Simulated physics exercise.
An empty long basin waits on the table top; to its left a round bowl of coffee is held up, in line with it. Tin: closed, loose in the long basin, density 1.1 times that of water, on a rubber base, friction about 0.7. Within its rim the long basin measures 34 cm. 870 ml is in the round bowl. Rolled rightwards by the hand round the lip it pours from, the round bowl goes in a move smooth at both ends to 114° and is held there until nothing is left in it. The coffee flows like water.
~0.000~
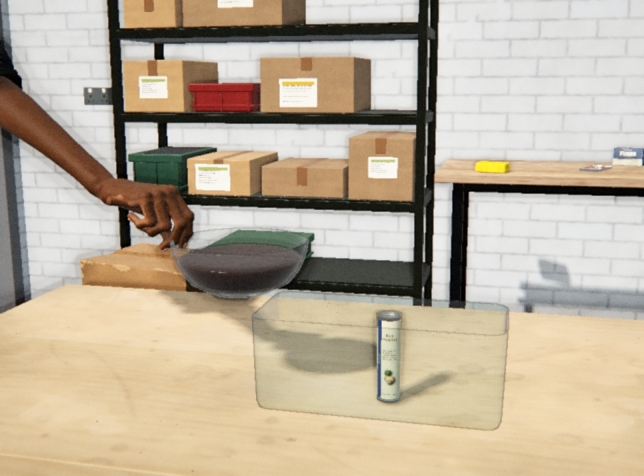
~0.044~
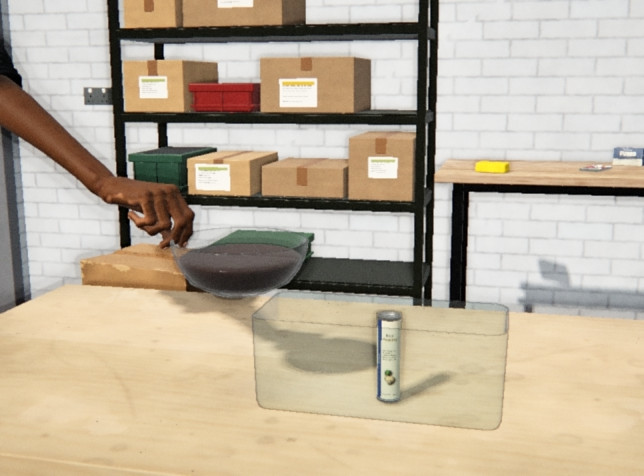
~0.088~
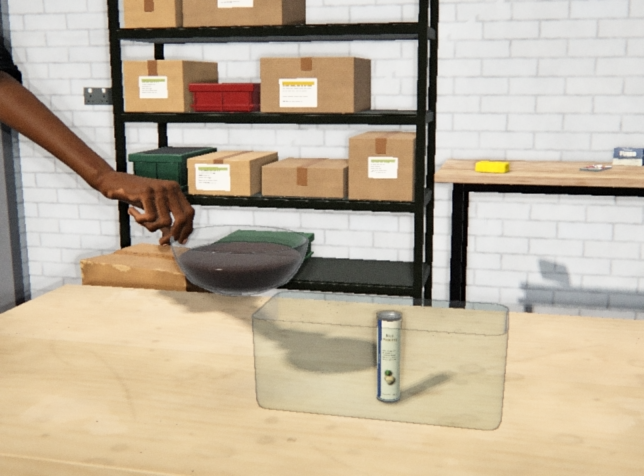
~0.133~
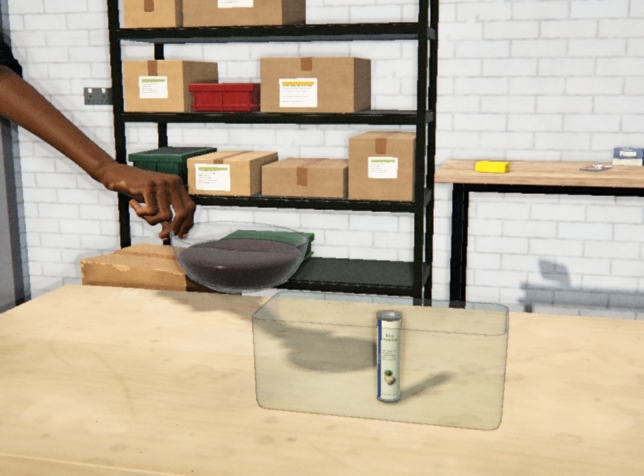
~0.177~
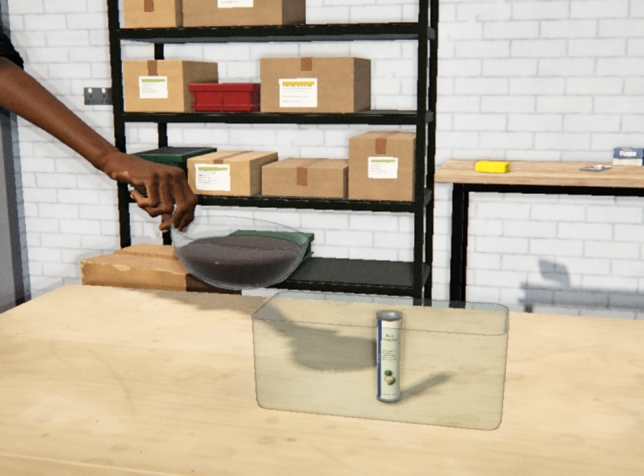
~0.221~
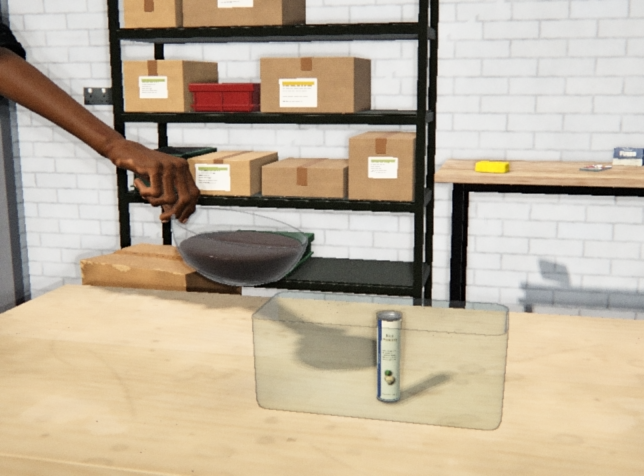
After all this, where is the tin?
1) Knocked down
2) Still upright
Answer: 1.
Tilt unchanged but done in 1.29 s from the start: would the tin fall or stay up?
Then the tin tumbles.
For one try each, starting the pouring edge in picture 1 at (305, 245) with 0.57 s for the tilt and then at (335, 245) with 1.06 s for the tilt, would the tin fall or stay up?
Run one: It tumbles. Run two: It does not tip.
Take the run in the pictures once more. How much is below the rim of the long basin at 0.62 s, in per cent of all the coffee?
Around 12 percent.
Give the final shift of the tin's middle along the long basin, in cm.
Some 8.5 cm.
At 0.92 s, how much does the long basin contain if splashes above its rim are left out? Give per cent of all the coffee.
I reckon close to 96 per cent.
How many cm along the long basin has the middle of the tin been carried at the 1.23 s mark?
Estimate: Around 8 cm.
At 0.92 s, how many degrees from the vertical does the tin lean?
Tilt: Around 40°.
After 0.62 s the tilt is 73° and 41 per cent is still to pour; the tin stands where it began.
After 0.92 s the tilt is 109° and 0 per cent is still to pour; the tin leans 42°.
After 1.23 s the tilt is 114° and 0 per cent is still to pour; the tin lies on its side.
After 1.56 s the tilt is 114° and 0 per cent is still to pour; the tin lies on its side.
In the end the tin lies on its side.
